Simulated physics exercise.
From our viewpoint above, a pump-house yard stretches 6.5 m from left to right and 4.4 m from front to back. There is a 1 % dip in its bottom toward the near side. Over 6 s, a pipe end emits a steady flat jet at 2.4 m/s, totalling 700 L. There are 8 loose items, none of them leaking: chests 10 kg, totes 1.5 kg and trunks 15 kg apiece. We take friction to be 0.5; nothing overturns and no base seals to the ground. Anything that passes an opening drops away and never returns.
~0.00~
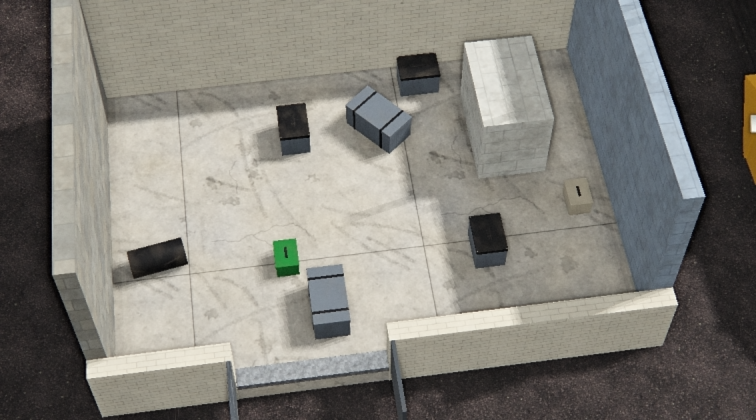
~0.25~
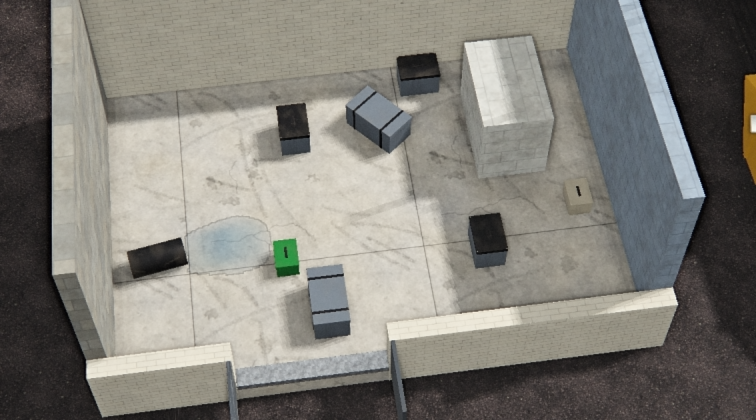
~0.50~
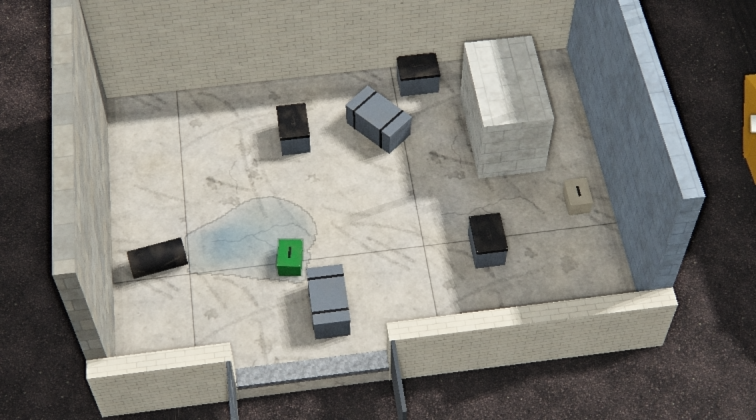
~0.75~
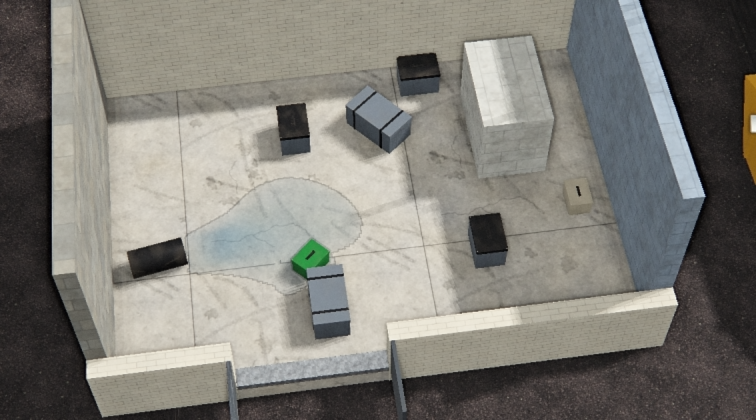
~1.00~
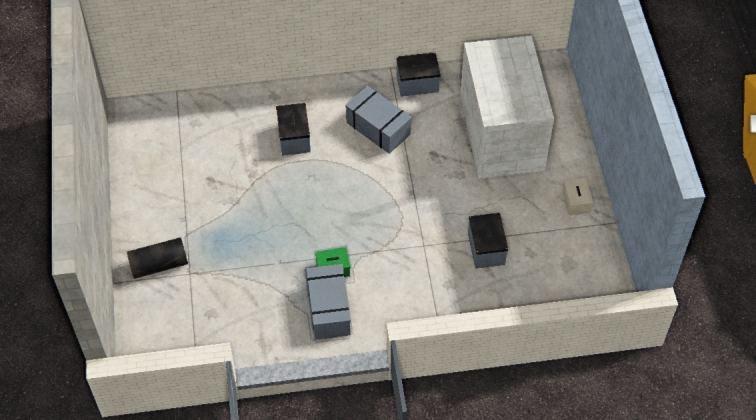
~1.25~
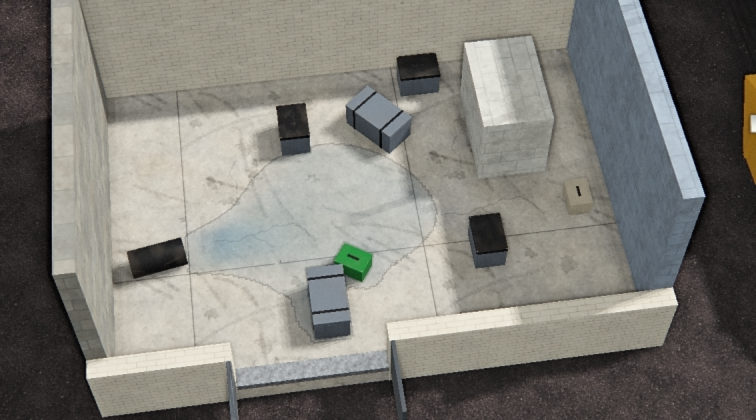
In a walled concrete yard seen from above, shallow water appeared near a dark pipe and spread rightward across the floor, and the green box turned and slid right past a grey trunk while everything else stayed put.
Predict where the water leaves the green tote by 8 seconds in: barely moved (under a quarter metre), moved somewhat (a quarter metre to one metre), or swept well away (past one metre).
It's a big displacement.
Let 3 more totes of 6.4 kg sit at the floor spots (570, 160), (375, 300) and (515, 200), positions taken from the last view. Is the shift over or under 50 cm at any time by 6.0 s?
Listed order: Below the mark, below the mark and above the mark.
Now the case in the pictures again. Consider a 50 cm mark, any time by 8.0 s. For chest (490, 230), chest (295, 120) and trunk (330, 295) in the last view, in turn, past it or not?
First exceeds it, second does not reach it, third does not reach it.
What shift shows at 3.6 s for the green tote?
By that time, close to 350 cm.
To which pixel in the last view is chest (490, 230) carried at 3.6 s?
Around (526, 230).
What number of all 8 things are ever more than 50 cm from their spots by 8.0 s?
I get 4.
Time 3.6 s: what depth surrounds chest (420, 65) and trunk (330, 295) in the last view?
About 2 and 1 cm.
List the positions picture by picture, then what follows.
The green tote at (286, 253) rests on the ground; water covers 0.0 m2; 0 of 8 have shifted, in the first picture.
The green tote at (286, 253), on the bottom; water covers 0.7 m2; 0 of 8 have shifted, in the second picture.
The green tote at (290, 253) rests on the ground, 5 cm from its start; 1.3 m2 under water; 0 of 8 have shifted, in the third picture.
The green tote at (310, 255) rests on the ground, 31 cm from its start; water covers 2.4 m2; 1 of 8 have shifted, in the fourth picture.
The green tote at (333, 259), on the bottom, 60 cm from its start; 3.6 m2 under water; 1 of 8 have shifted, in the fifth picture.
The green tote at (353, 258), afloat, 85 cm from its start; water covers 4.9 m2; 1 of 8 have shifted, in the sixth picture.
After 1.8 s the green tote is near (412, 259), 1.6 m from its start, afloat; 0 of 8 are out; 1 afloat.
After 3.6 s the green tote is near (550, 303), 3.3 m from its start, afloat; 0 of 8 are out; 2 afloat.
After 5.6 s the green tote is near (614, 279), 4.1 m from its start, afloat; 0 of 8 are out; 5 afloat.
After 8.0 s the green tote is near (569, 301), 3.6 m from its start, afloat; 0 of 8 are out; 5 afloat.
